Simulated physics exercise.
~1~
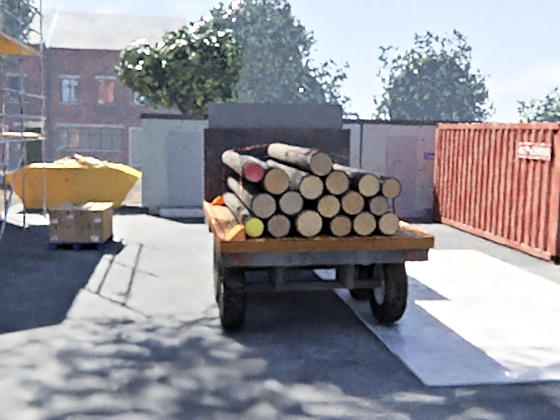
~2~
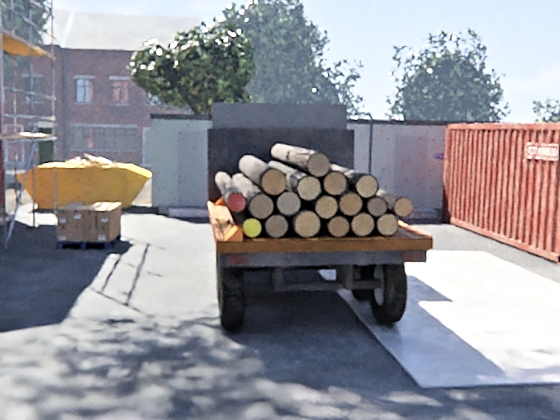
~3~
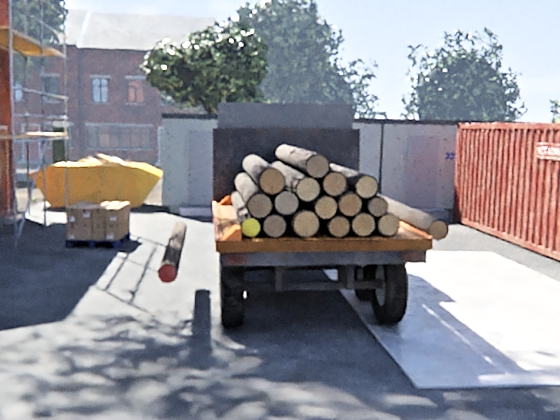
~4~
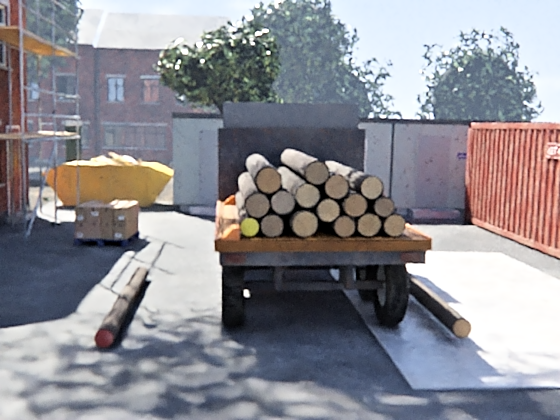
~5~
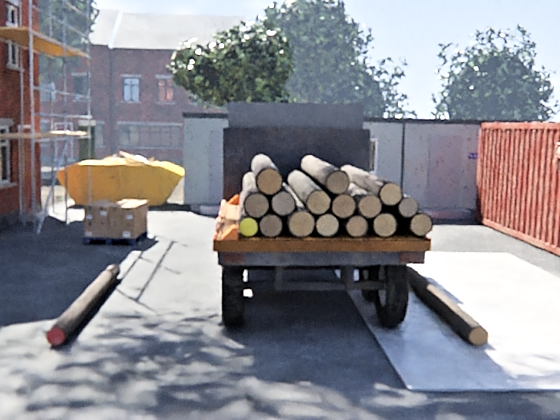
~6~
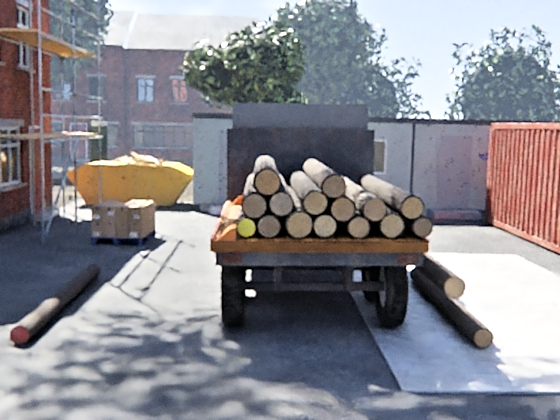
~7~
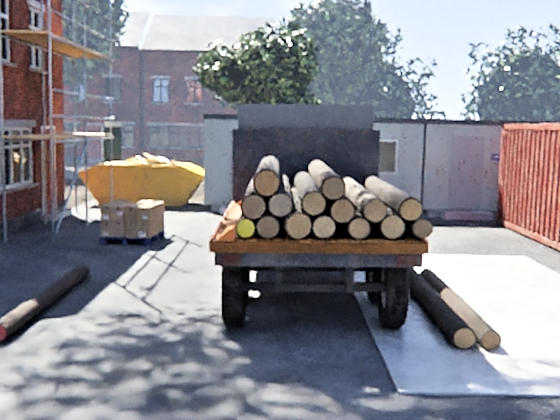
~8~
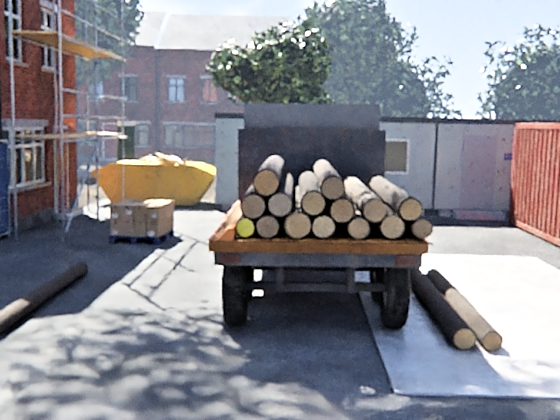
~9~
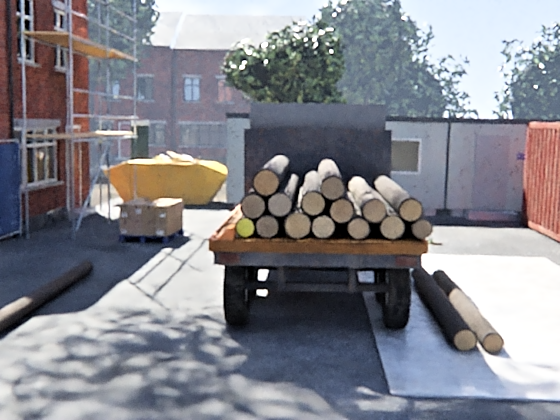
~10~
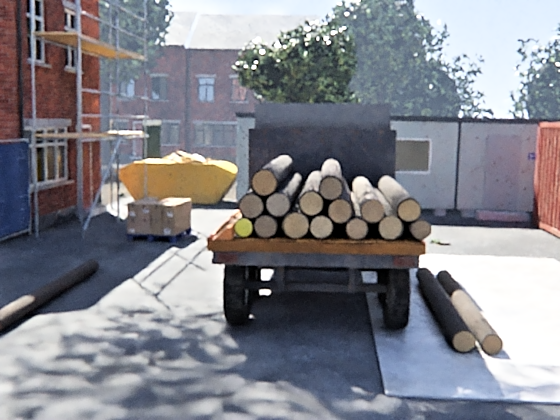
To begin with, a stack of timber poles sits on the orange deck of a flatbed lorry, seen from behind in a sunny yard. The stack slumps, and a pole with a red end drops off the left side while another slips off the right. The red-ended pole rolls left across the ground, and a second pole comes down on the right, as the view drifts and reveals more of a brick building. Finally, the remaining poles rest in a lower heap, the yellow-ended one still on the deck, with two poles lying right and the red-ended one partly out of view left.
